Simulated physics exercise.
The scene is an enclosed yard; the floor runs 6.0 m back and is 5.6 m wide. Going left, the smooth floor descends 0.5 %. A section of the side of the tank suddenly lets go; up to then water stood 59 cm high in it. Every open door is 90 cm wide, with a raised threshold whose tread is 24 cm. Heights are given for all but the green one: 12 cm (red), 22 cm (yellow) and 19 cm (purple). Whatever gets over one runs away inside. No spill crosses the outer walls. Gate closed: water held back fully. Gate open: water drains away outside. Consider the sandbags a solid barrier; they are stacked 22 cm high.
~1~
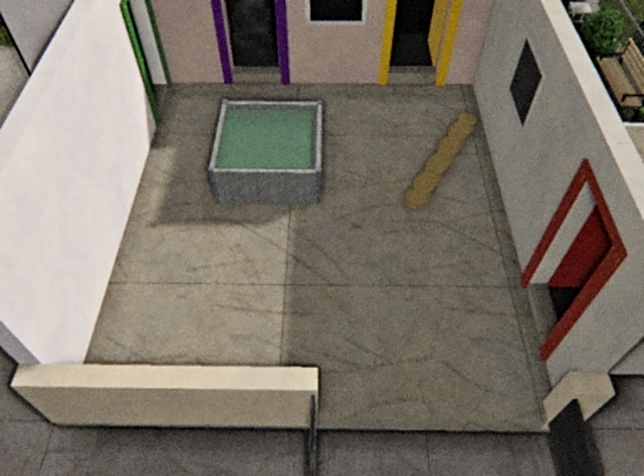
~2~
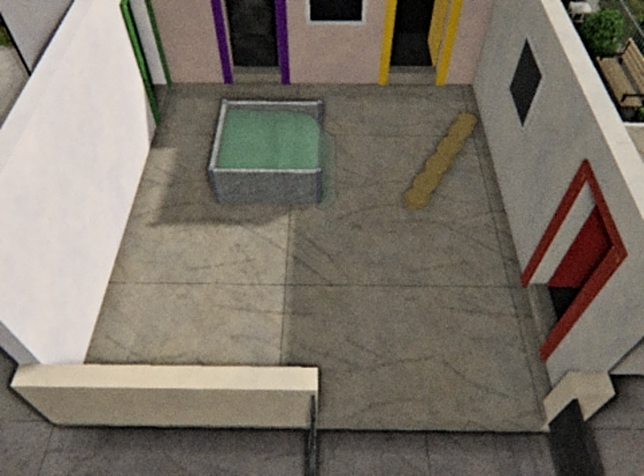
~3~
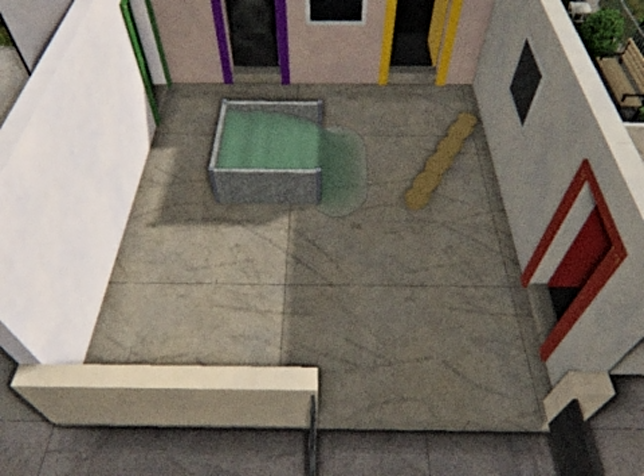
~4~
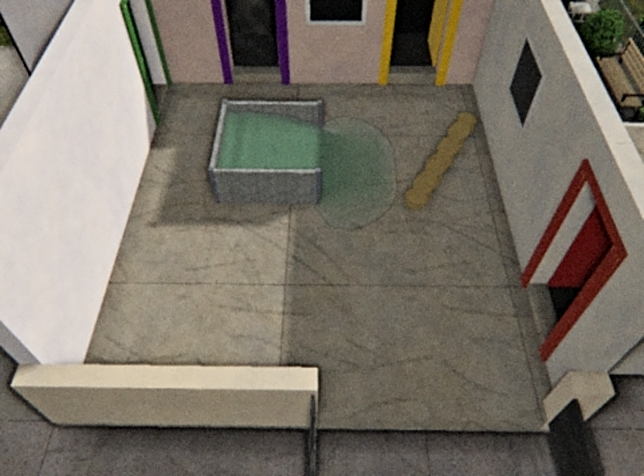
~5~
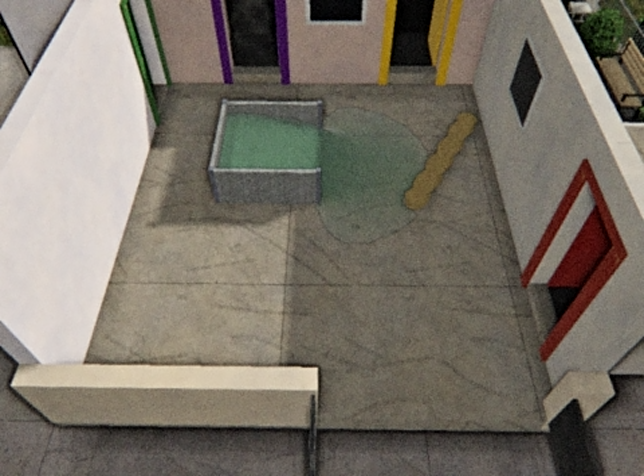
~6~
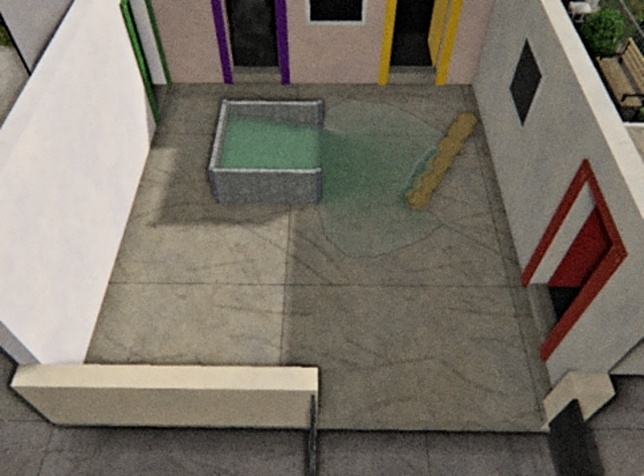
Green water poured out of the right side of a square tank in a walled yard, then spread across the gray floor in a widening, thinning puddle until it reached the row of sandbags.
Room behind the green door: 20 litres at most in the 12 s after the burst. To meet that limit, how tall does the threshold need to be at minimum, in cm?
At least 8.5 cm or so.
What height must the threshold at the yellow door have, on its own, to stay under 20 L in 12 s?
Roughly 20 cm at the yellow door.
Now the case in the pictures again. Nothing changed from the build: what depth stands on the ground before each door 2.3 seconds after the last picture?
Green door 0 cm, red door 7 cm, yellow door 23 cm, purple door 0 cm.
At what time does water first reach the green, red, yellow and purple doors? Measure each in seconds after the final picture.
Arrival: Green 3.8 s, red 1.1 s, yellow 0.6 s, purple 2.8 s.
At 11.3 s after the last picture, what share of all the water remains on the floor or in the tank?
Around 74 per cent of the water.
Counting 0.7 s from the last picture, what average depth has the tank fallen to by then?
The mean depth is roughly 23 cm.
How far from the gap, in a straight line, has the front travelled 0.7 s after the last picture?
About 3.4 m.
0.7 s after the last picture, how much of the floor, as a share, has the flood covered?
Around 30 per cent of the free floor.
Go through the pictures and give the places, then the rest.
Still water, 59 cm deep, in the tank at (269, 139); the green door at (149, 54) is dry, in the first frame.
The gap is at (317, 159), the front 0.2 m out at (332, 195); the back of the tank holds 59 cm, in the second frame.
Water pours out at (317, 160) and has run 0.7 m, to (363, 190); about 10 cm deep outside, 58 cm at the back, in the third frame.
The gap is at (317, 161), the front 1.1 m out at (391, 193); the back of the tank holds 53 cm, in the fourth frame.
The gap is at (317, 161), the front 1.7 m out at (423, 171); the back of the tank holds 50 cm, in the fifth frame.
The gap is at (317, 161), the front 2.1 m out at (444, 140); the back of the tank holds 46 cm; the green door at (149, 54), 3.2 m from the gap, is still 2.9 m from the nearest water, in the sixth frame.
Then, 0.7 s after the last picture water covers 30 % of the floor, deepest (32 cm) near (435, 153); it has not reached the green door.
Then, 2.3 s after the last picture water covers 40 % of the floor, deepest (27 cm) near (472, 124); it has not reached the green door.
Then, 11.3 s after the last picture water covers 80 % of the floor, deepest (8 cm) near (92, 339); 5 cm at the green door, 15 litres in over its 9 cm threshold.
At the green door as built, the water peaked near 12 cm, 5.3 s after the last picture.
Run again over the same 12 s with other heights there, 39 litres in over 7 cm, 11 litres over 9.5 cm. The limit of 20 litres is kept from about 8.5 cm up.
